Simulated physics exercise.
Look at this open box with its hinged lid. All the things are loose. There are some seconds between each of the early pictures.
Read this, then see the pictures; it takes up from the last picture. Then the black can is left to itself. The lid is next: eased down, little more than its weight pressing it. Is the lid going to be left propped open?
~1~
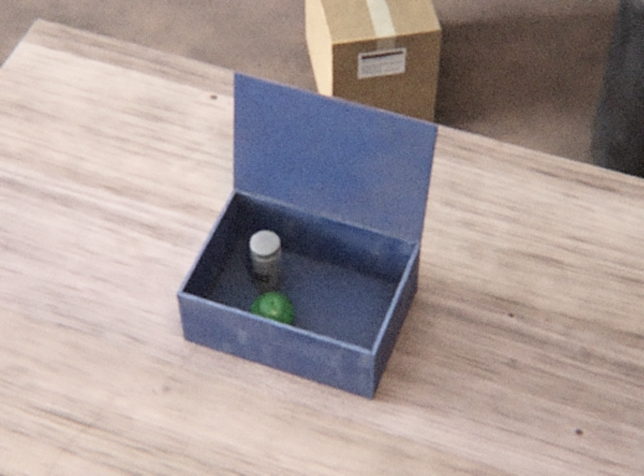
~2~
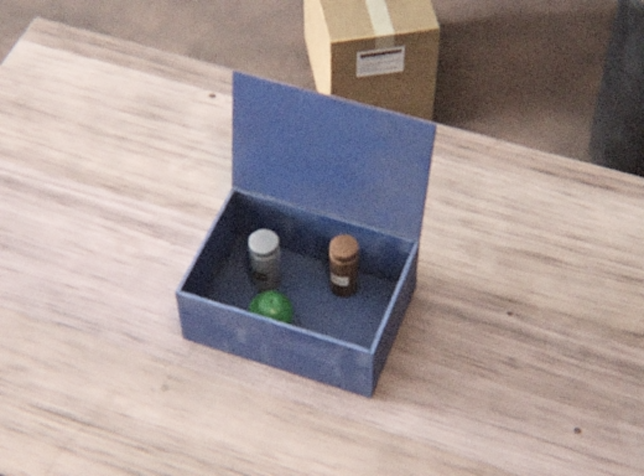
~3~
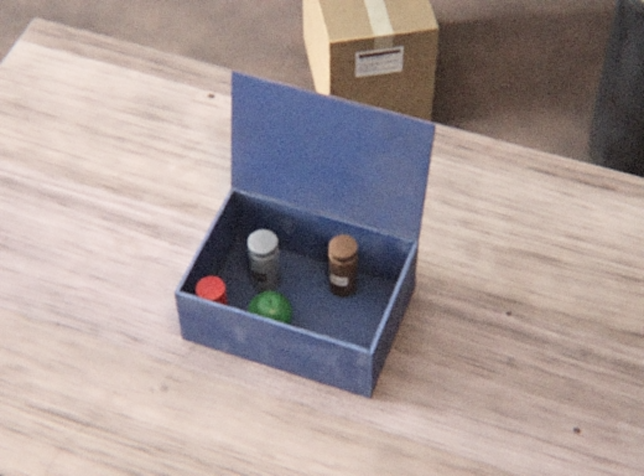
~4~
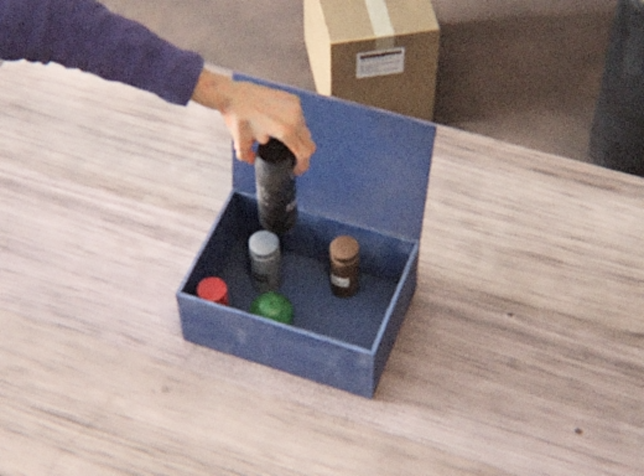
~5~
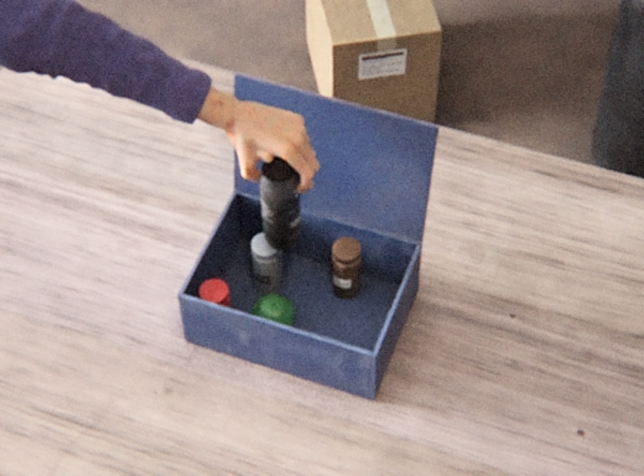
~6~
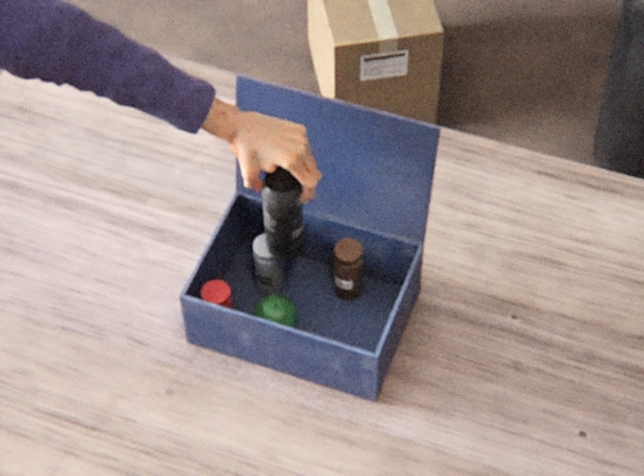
No, it closes.
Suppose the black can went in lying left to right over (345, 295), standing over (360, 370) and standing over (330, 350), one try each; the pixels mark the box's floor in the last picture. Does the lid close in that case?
Well, first time it goes down fine, second time it won't go down, and third time it won't go down.
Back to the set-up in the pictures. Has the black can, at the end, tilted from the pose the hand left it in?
In the end, it winds up askew.
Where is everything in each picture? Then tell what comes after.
In the first picture, the last thing is not in view yet.
In the second picture, the last thing is not in view yet; grey shaker (265, 261).
In the third picture, the last thing is not in view yet.
In the fourth picture, coming down; black can (277, 188); grey shaker (265, 263).
In the fifth picture, coming down; black can (281, 205).
In the sixth picture, put in, still held; black can (283, 215); grey shaker (269, 265).
Then, 0.80 s after the last picture, lid starting down; black can on its side near (325, 333).
Then, 1.70 s after the last picture, lid 46° above the rim; black can on its side near (321, 342).
At rest, lid shut; tipped over in the box, black can; the other 4 in place. Seen from the same camera at the end, black can near (321, 342).
